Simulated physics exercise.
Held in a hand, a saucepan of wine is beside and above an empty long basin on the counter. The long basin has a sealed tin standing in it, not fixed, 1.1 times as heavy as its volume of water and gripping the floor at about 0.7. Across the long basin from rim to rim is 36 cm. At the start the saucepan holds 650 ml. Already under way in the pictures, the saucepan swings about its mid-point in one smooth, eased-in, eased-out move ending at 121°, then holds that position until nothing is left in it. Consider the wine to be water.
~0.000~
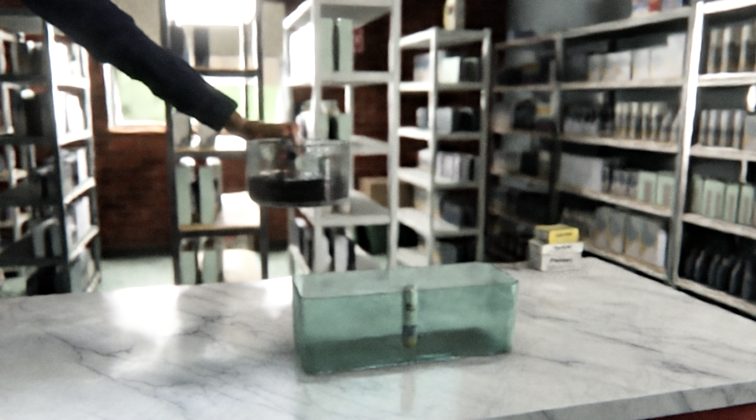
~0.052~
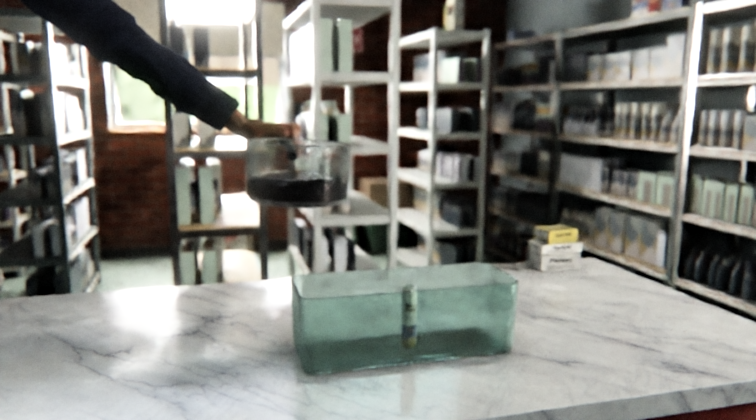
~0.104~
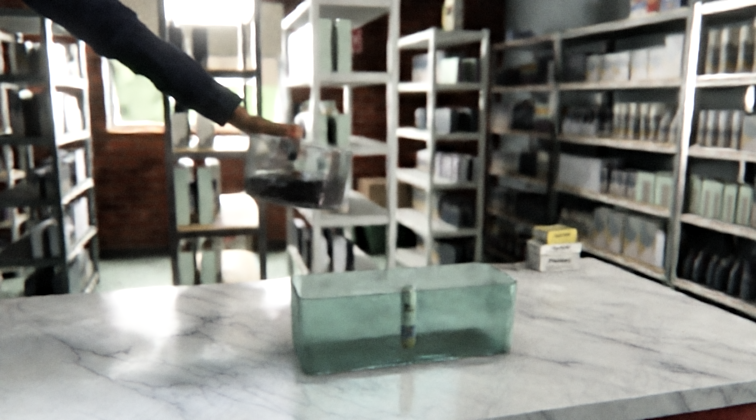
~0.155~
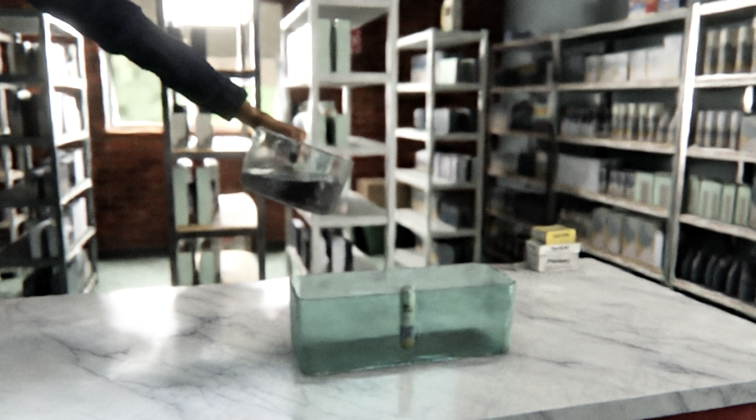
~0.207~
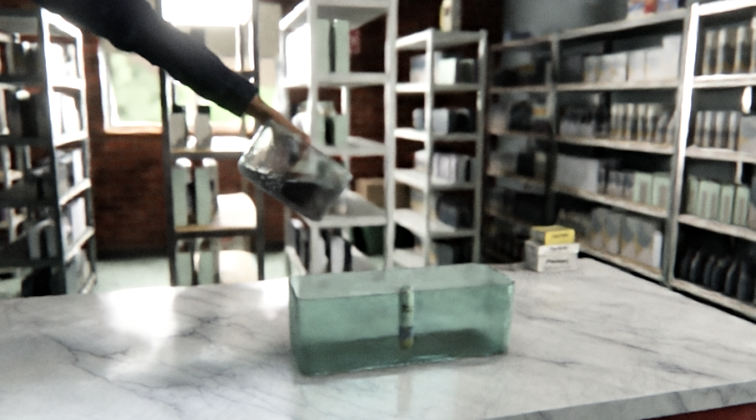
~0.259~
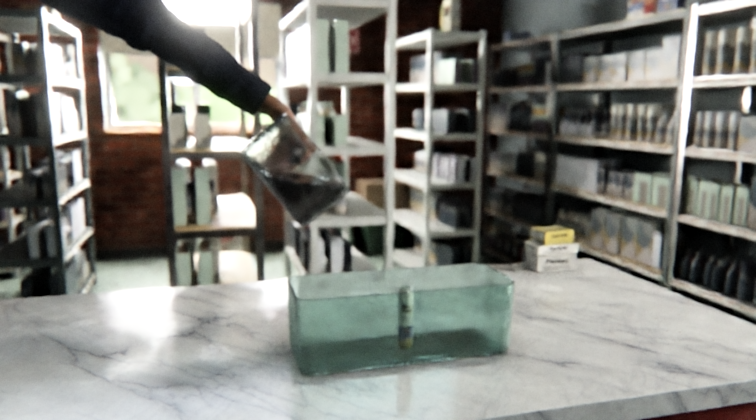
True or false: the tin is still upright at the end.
True.
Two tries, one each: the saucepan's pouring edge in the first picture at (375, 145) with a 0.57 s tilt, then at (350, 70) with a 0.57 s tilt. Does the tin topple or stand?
Run one: It tumbles. Run two: It tumbles.
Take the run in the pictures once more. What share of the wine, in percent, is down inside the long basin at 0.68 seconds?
About 88 per cent.
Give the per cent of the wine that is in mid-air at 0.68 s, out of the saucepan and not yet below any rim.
Airborne fraction: Approx. 10 %.
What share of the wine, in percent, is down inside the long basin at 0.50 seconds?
Near 30 in a hundred.
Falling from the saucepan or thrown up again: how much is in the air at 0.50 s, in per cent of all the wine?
Near 52 per cent at that time.
By 0.50 s the tilt is 117° and 17 per cent is still to pour; the tin stands where it began.
By 0.68 s the tilt is 121° and 2 per cent is still to pour; the tin stands 1 cm from where it began.
By 0.87 s the tilt is 121° and 0 per cent is still to pour; the tin stands where it began.
By 1.07 s the tilt is 121° and 0 per cent is still to pour; the tin stands 1 cm from where it began.
At rest the tin stands where it began.
